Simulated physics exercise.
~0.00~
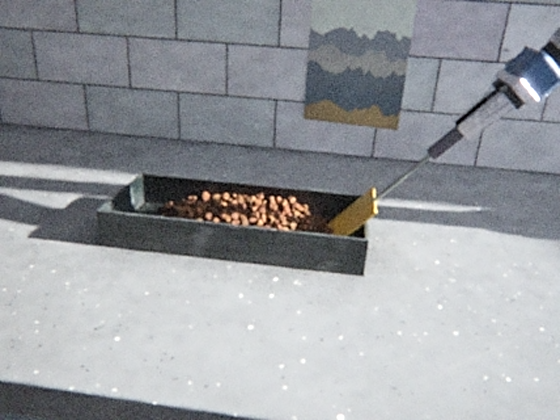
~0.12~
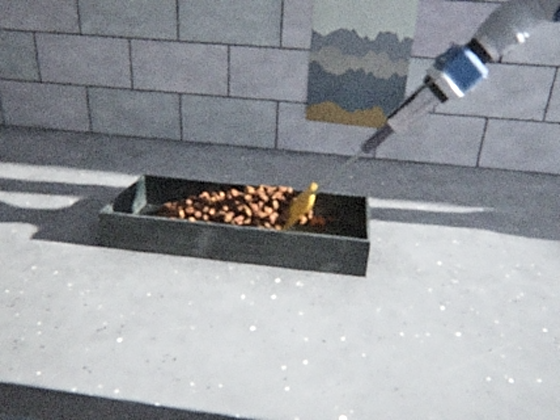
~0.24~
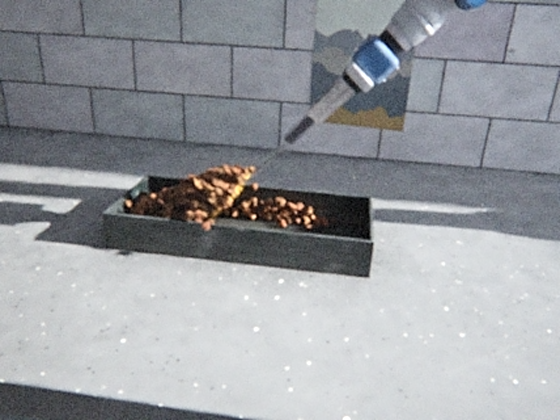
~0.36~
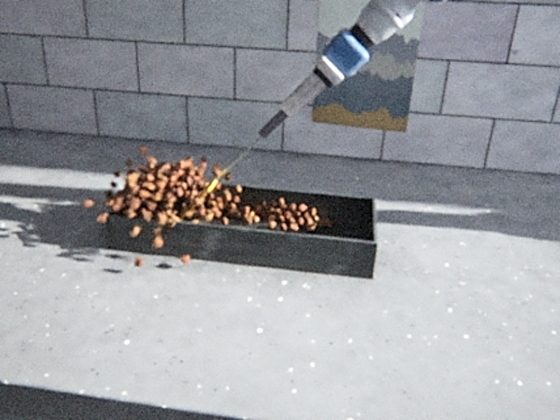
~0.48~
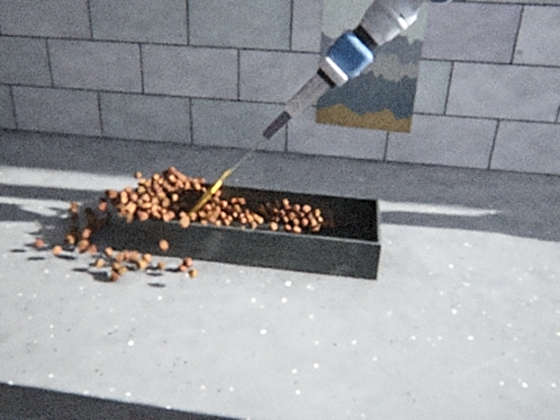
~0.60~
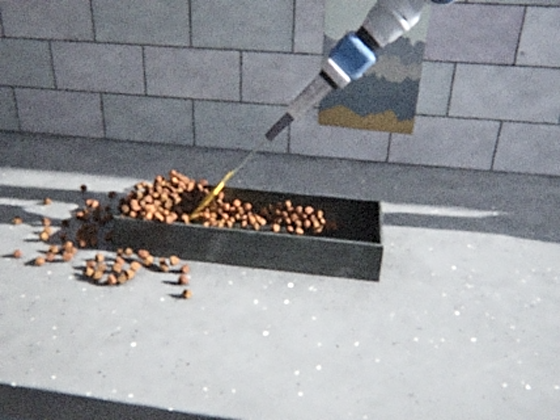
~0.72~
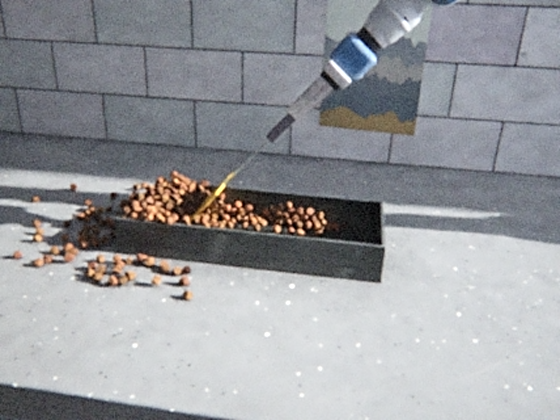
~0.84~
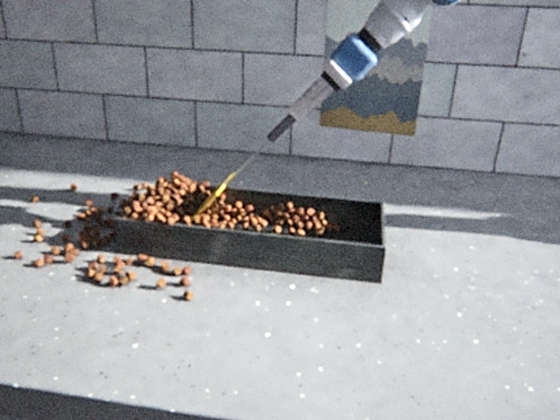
On a speckled pale counter by a grey brick wall, a robot arm swept a yellow blade leftward through a dark tray of small brown pellets, piling them at the left end until many spilled onto the counter, then held still with most still inside.
